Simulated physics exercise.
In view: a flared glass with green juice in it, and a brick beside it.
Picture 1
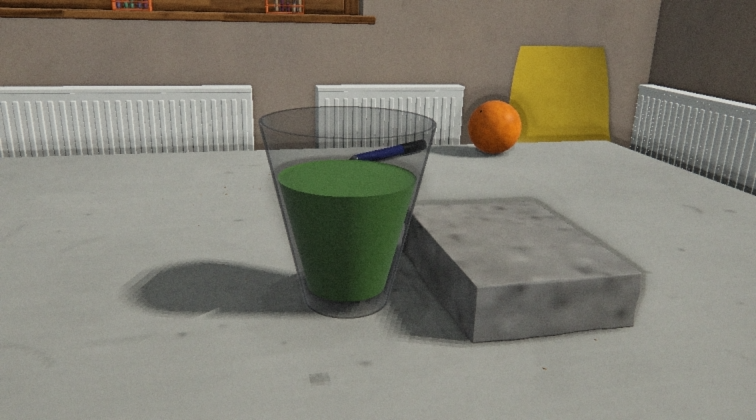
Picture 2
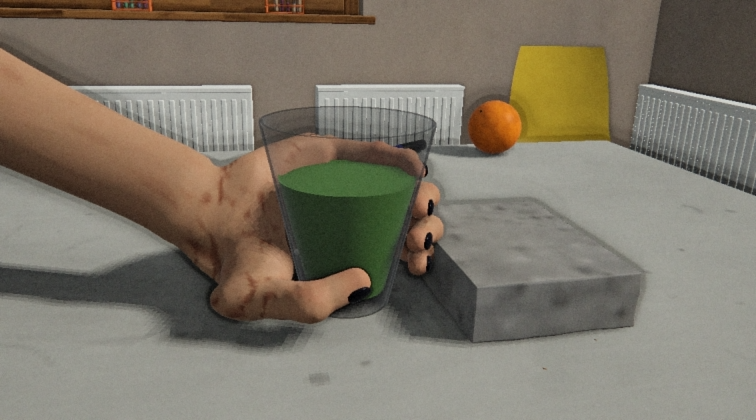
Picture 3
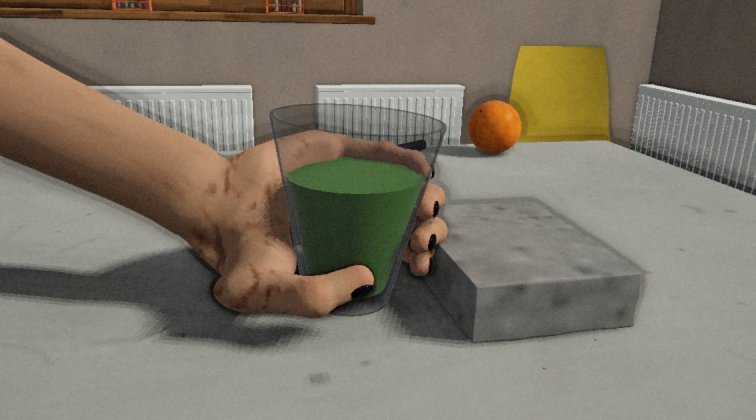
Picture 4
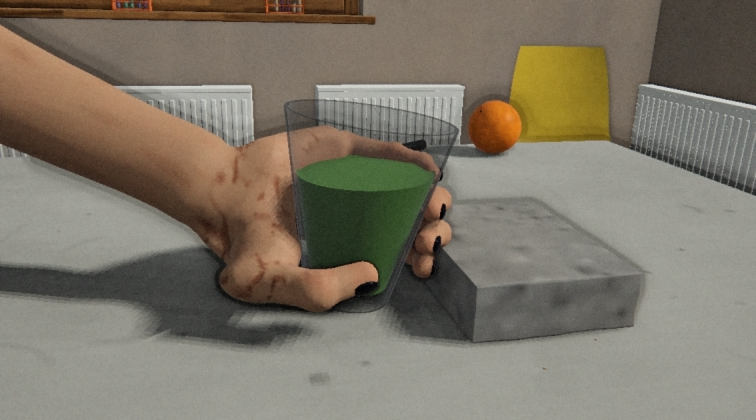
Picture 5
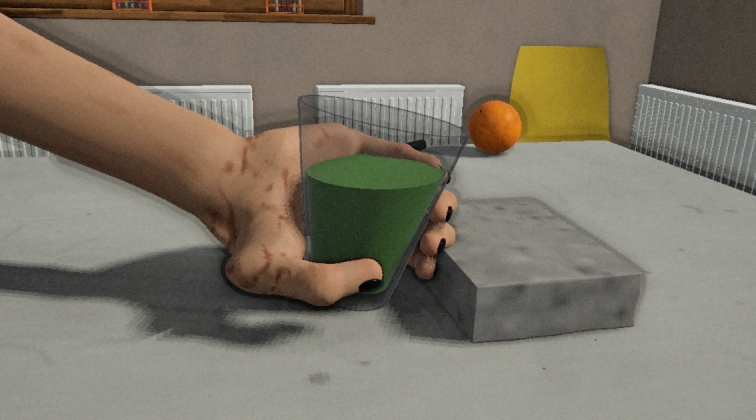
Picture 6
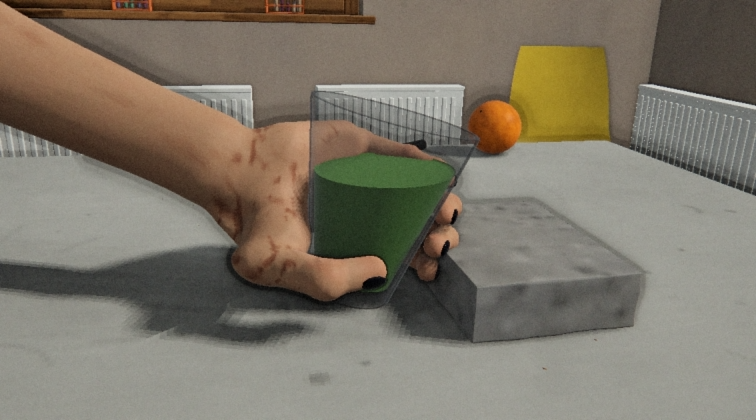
The footage shows a flared glass of green juice standing beside a grey brick on a table; a hand reaches in from the left, grips the glass and tilts it gradually to the right, towards the brick.
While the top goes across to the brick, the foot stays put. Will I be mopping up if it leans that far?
No, you won't.
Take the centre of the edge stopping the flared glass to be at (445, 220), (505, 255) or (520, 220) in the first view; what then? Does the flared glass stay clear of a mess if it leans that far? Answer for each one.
First contents stay put, next contents get out, last contents get out.
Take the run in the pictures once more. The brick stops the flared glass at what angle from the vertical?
About 25°.
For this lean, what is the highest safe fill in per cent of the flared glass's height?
Around 80 per cent of its height, I reckon.
A moment on, the flared glass leans by about 20°; all is still inside.
Further on, the flared glass leans by about 25°; all is still inside.
When it is over, the flared glass leans by about 25°, against the brick; all is still inside.
